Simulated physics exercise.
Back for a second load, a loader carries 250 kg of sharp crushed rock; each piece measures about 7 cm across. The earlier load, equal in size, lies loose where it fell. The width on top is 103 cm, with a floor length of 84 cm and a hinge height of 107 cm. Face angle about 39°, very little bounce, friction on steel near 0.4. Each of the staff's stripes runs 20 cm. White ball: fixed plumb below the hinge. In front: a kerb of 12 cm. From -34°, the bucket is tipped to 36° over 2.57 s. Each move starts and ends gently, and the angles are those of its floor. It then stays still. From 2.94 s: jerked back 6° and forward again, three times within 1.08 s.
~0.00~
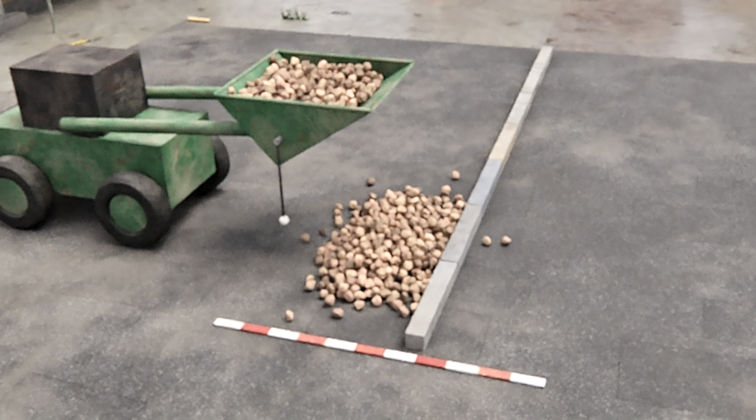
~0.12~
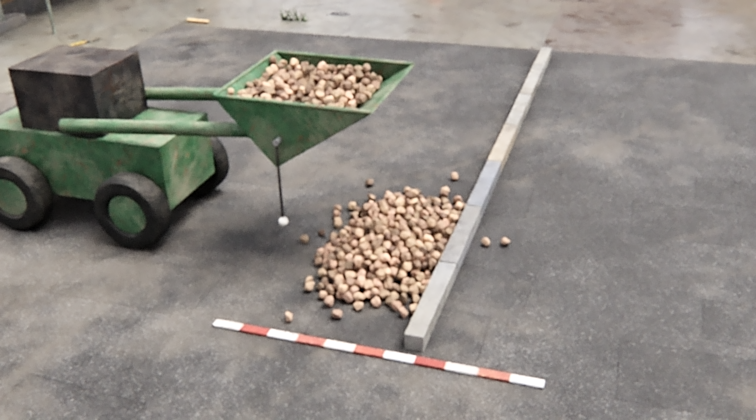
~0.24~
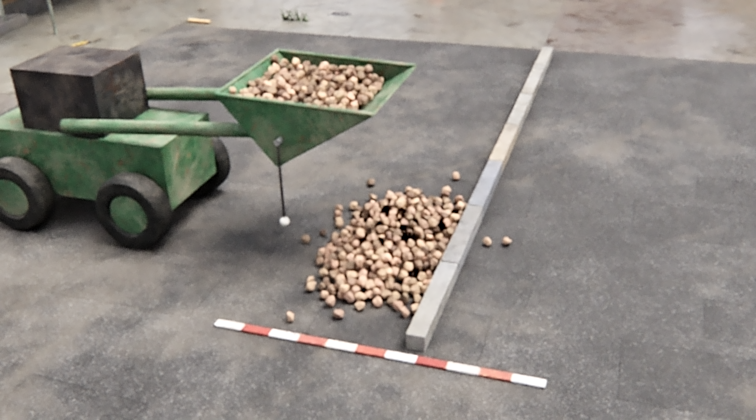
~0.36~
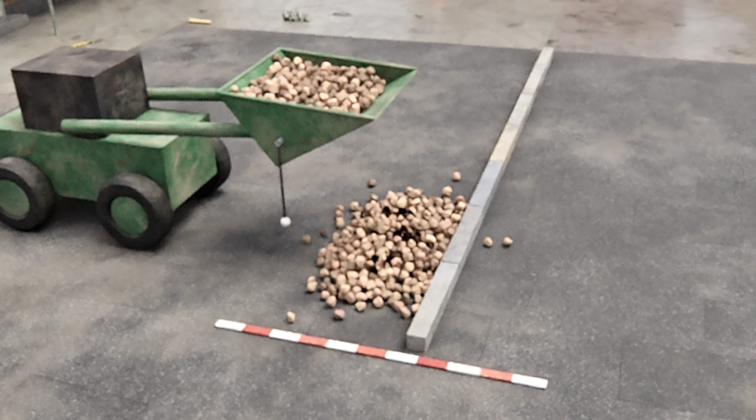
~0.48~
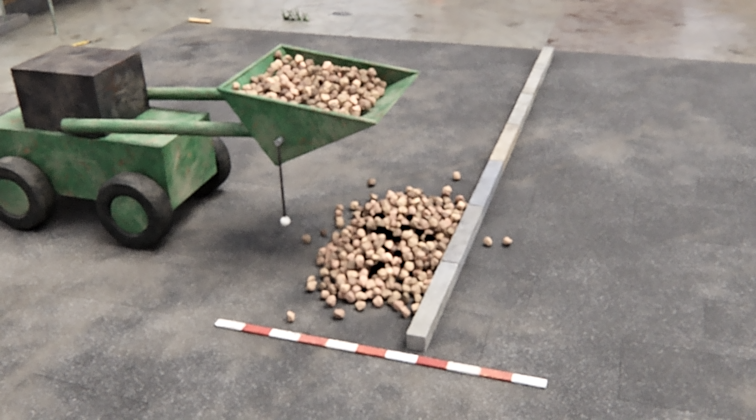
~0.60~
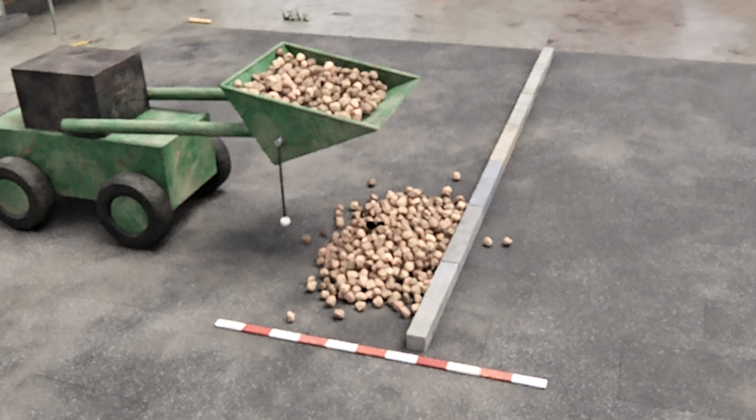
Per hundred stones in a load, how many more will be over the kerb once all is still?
8.
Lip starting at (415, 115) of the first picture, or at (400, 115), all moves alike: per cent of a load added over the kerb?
First place: Roughly 55 %; second place: Roughly 30 %.
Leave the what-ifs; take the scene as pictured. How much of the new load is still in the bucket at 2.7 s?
I'd say about 35 per cent.
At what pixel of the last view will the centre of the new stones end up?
Centre at roughly (419, 233).
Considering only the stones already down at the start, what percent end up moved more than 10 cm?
Close to 0 in a hundred of them.
After 1.9 s the floor is at 25°; in per cent of one load, 100 in the bucket, 100 on this side of the kerb; the foremost stones are at (461, 243).
After 2.7 s the floor is at 36°; in per cent of one load, 33 in the bucket, 167 on this side of the kerb, 1 over the kerb; the foremost stones are at (464, 248).
After 4.5 s the floor is at 36°; in per cent of one load, 0 in the bucket, 191 on this side of the kerb, 9 over the kerb; the foremost stones are at (521, 268).
After 7.0 s the floor is at 36°; in per cent of one load, 0 in the bucket, 191 on this side of the kerb, 9 over the kerb; the foremost stones are at (521, 268). Net gain over the kerb, 8.
